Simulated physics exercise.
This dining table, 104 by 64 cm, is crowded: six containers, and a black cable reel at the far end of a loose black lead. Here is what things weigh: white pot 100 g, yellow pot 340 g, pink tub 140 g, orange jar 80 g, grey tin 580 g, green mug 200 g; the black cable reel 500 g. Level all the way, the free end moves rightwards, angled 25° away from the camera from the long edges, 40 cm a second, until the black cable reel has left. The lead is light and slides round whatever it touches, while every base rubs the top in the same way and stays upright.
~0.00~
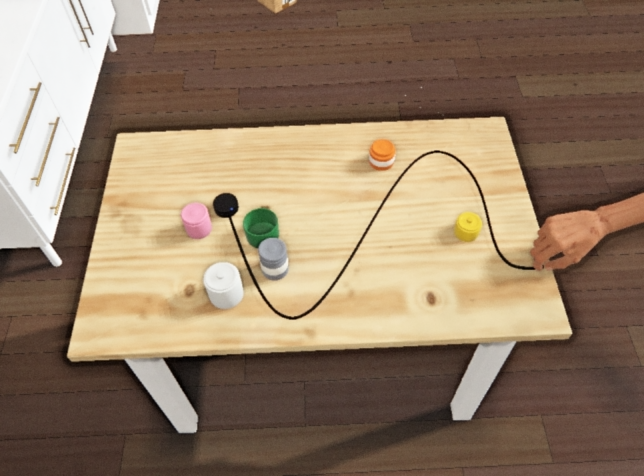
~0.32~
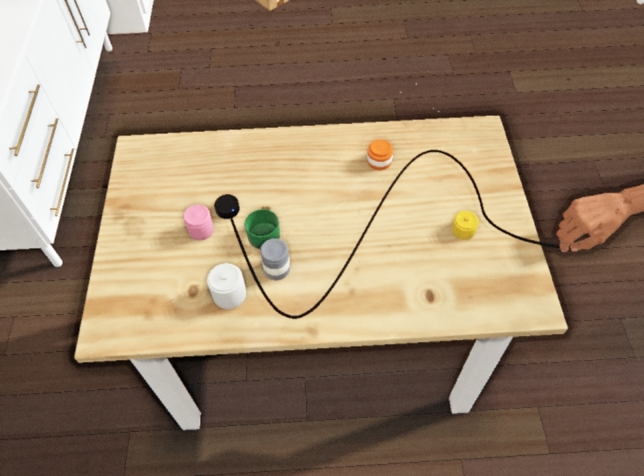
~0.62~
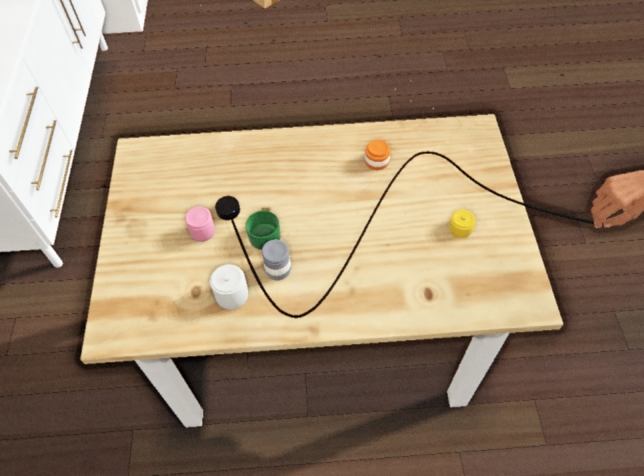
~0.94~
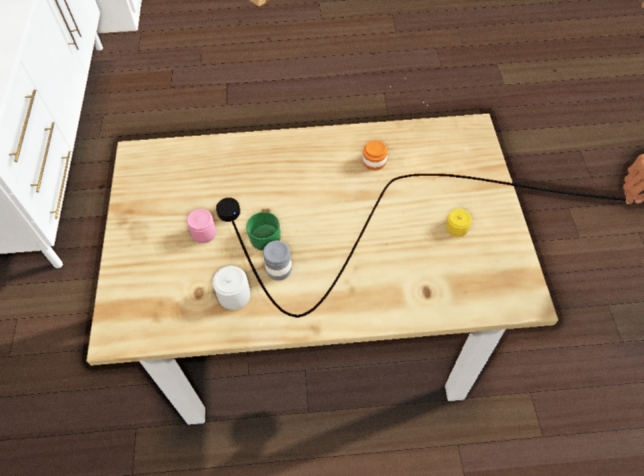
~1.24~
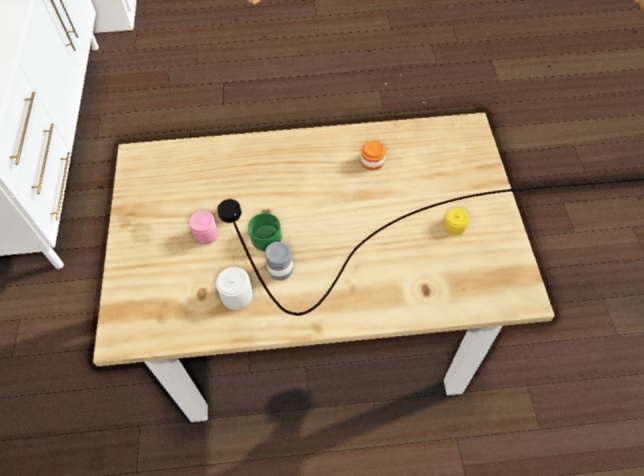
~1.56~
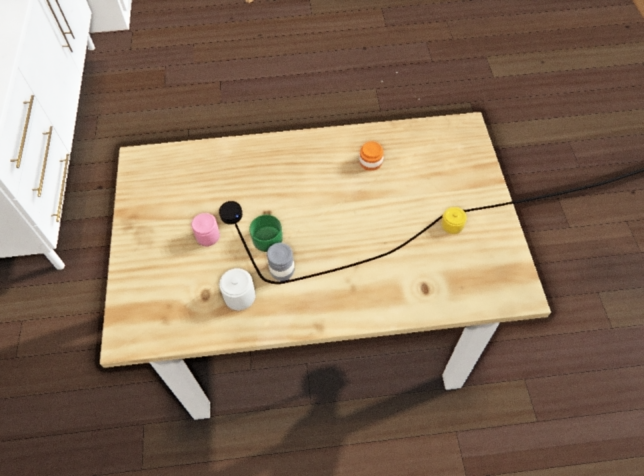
A loose black lead, running in wide curves from a black reel among small containers on a wooden table, is drawn rightwards by a hand at its free end. The hand leaves view as the bends flatten, until the lead bends round the grey tin and runs past the yellow pot.
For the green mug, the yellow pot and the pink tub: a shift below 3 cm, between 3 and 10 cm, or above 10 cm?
One by one: Green mug: Intermediate, yellow pot: Negligible, pink tub: Negligible.
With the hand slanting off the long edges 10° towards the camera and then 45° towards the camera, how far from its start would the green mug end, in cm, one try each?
It would shift around 5 cm the first time and around 3 cm the second time.
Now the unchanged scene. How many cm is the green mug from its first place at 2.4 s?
Shift so far: Roughly 6 cm.
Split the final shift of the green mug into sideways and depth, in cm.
Net shift: Roughly 3 cm rightwards, roughly 5 cm deeper into the scene.
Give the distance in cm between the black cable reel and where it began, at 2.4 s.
By that time it sits around 18 centimetres from where it began.
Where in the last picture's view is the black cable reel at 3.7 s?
Around (486, 186).
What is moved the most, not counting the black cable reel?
The one in question is the grey tin.
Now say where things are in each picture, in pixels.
The first picture shows shows, cable reel (225, 202); green mug (260, 222); yellow pot (470, 219); pink tub (194, 213); lead through (481, 193) (399, 179) (338, 277) (253, 278); 0 cm pulled.
The second picture shows shows, lead through (447, 154) (339, 277); 9 cm pulled.
The third picture shows shows, lead through (444, 157) (339, 276); 21 cm pulled.
The fourth picture shows shows, lead through (462, 177) (339, 275); 34 cm pulled.
The fifth picture shows shows, lead through (499, 192) (340, 273); 46 cm pulled.
The sixth picture shows shows, cable reel (230, 210); green mug (265, 228); yellow pot (456, 214); pink tub (203, 223); lead through (596, 185) (481, 208) (376, 258) (264, 279); 58 cm pulled.
After 2.4 s the black cable reel has slid 18 cm; shifted so far, grey tin 12 cm, green mug 6 cm.
After 3.1 s the black cable reel has slid 42 cm; shifted so far, grey tin 13 cm, green mug 6 cm.
After 3.7 s the black cable reel has slid 67 cm; shifted so far, grey tin 13 cm, green mug 6 cm, yellow pot 1 cm.
After 4.3 s the black cable reel is off the top; shifted so far, grey tin 13 cm, green mug 6 cm at (277, 209), yellow pot 1 cm at (461, 215), pink tub 0 cm at (203, 223).
